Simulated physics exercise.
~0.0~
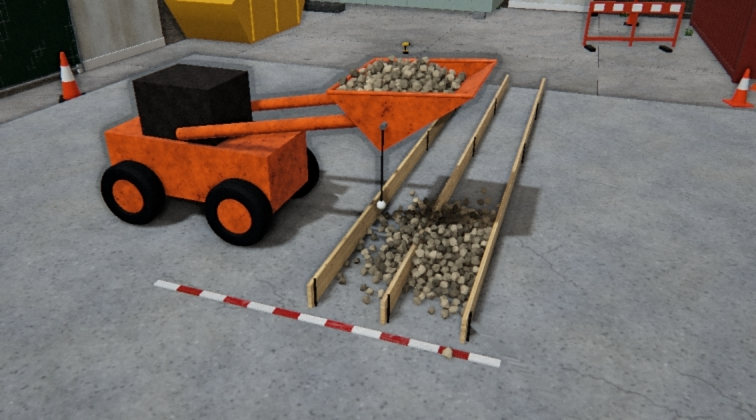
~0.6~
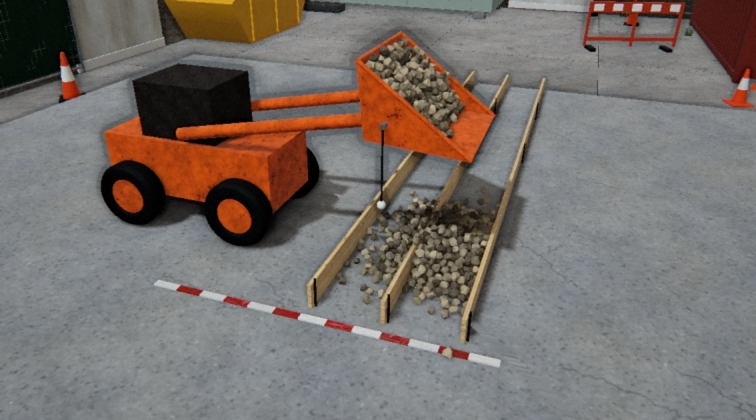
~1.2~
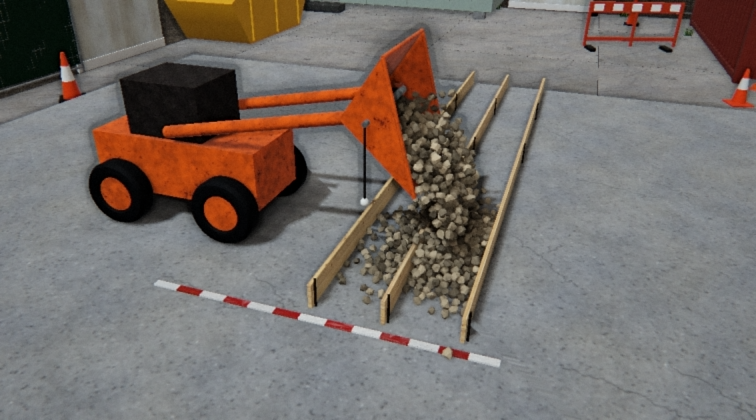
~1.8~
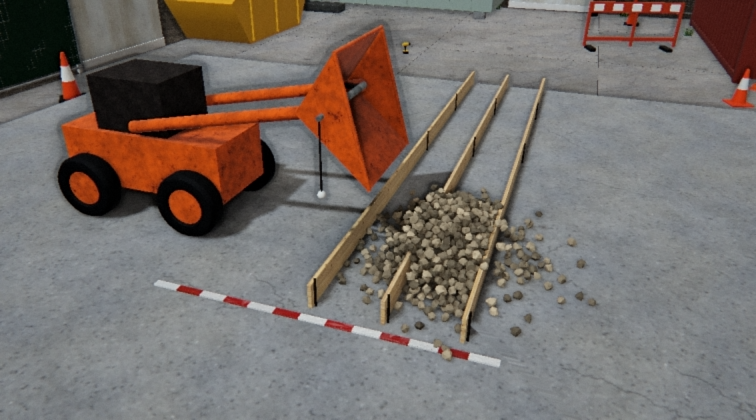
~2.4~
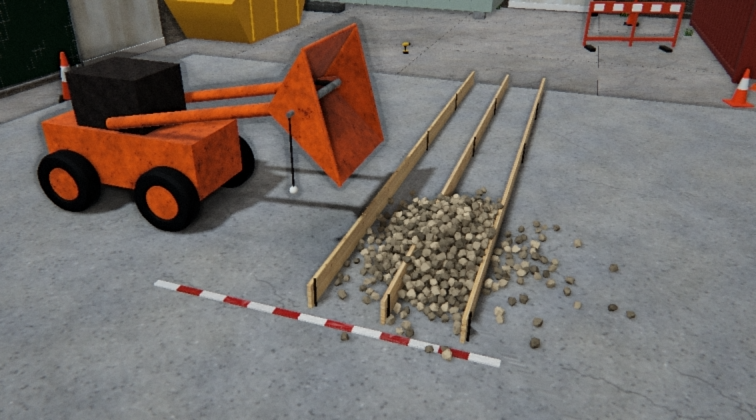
On a concrete yard, an orange loader tips its raised bucket of stones onto a heap lying between long wooden planks, backing away to the left as they pour, and ends with the bucket empty and the larger pile spilling past the right-hand plank.
